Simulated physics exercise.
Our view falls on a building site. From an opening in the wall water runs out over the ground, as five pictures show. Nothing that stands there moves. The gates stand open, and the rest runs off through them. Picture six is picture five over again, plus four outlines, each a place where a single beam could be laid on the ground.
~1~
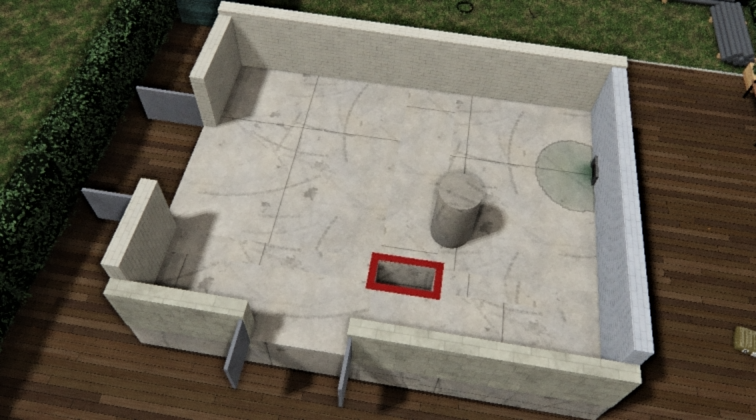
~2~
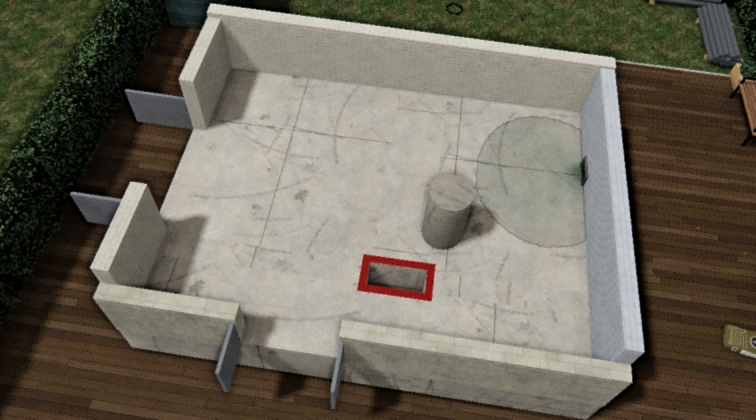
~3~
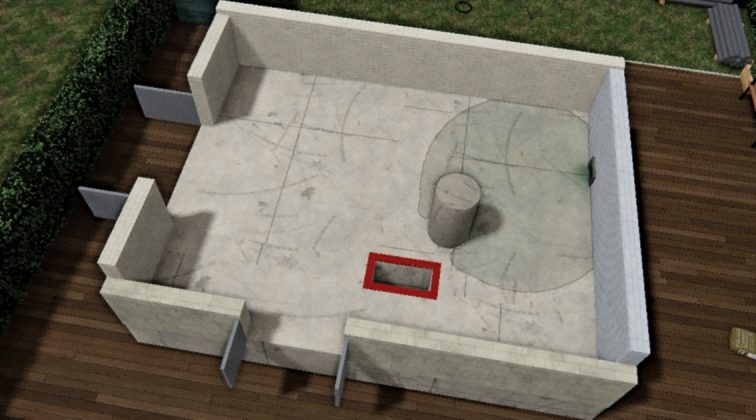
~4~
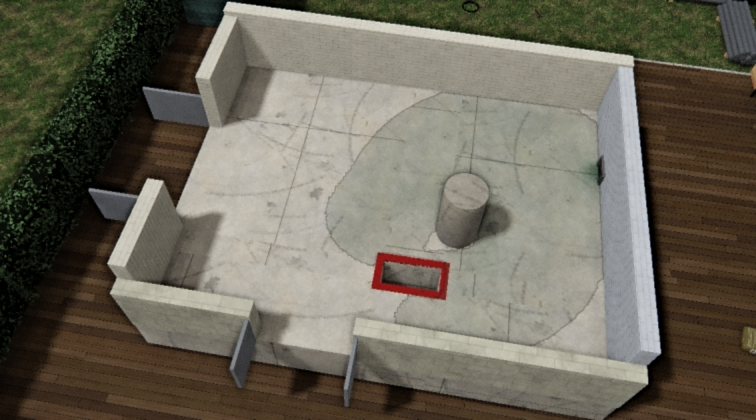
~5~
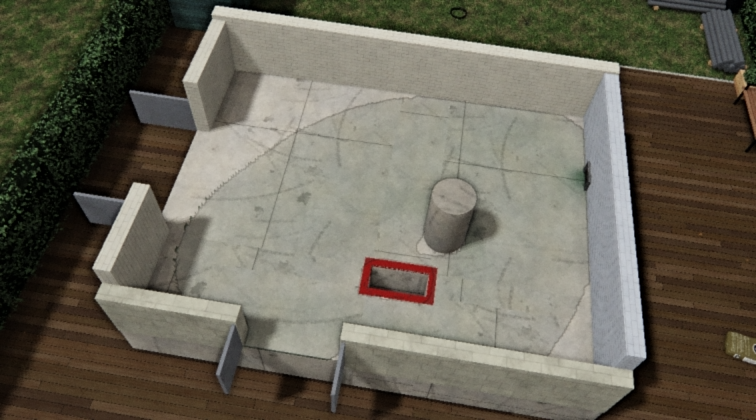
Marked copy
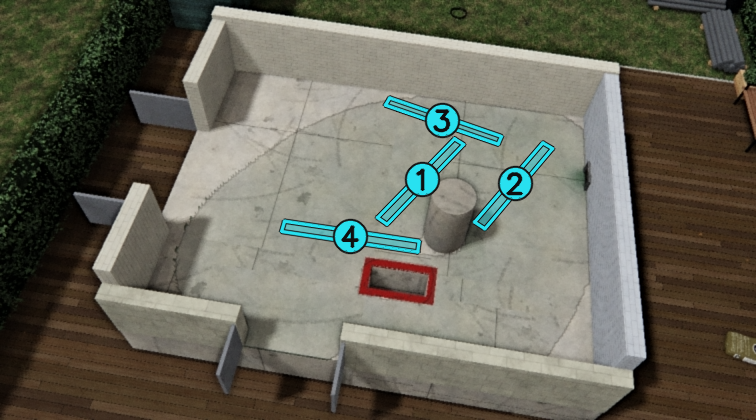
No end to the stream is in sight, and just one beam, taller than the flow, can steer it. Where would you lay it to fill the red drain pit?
1 beats the others.
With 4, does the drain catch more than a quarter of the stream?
No.
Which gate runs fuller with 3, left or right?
More leaves on the left.
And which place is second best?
Place 2.
On the marked copy, 1 from (382, 221) to (459, 141); 2 from (479, 225) to (547, 145); 3 from (387, 101) to (499, 140); 4 from (283, 226) to (418, 246).
With 1, about 30 % of the stream goes into the red drain pit, about 70 % out by the gates.
With 2, about 19 % of the stream goes into the red drain pit, about 81 % out by the gates.
With 3, about 12 % of the stream goes into the red drain pit, about 87 % out by the gates.
With 4, about 11 % of the stream goes into the red drain pit, about 89 % out by the gates.
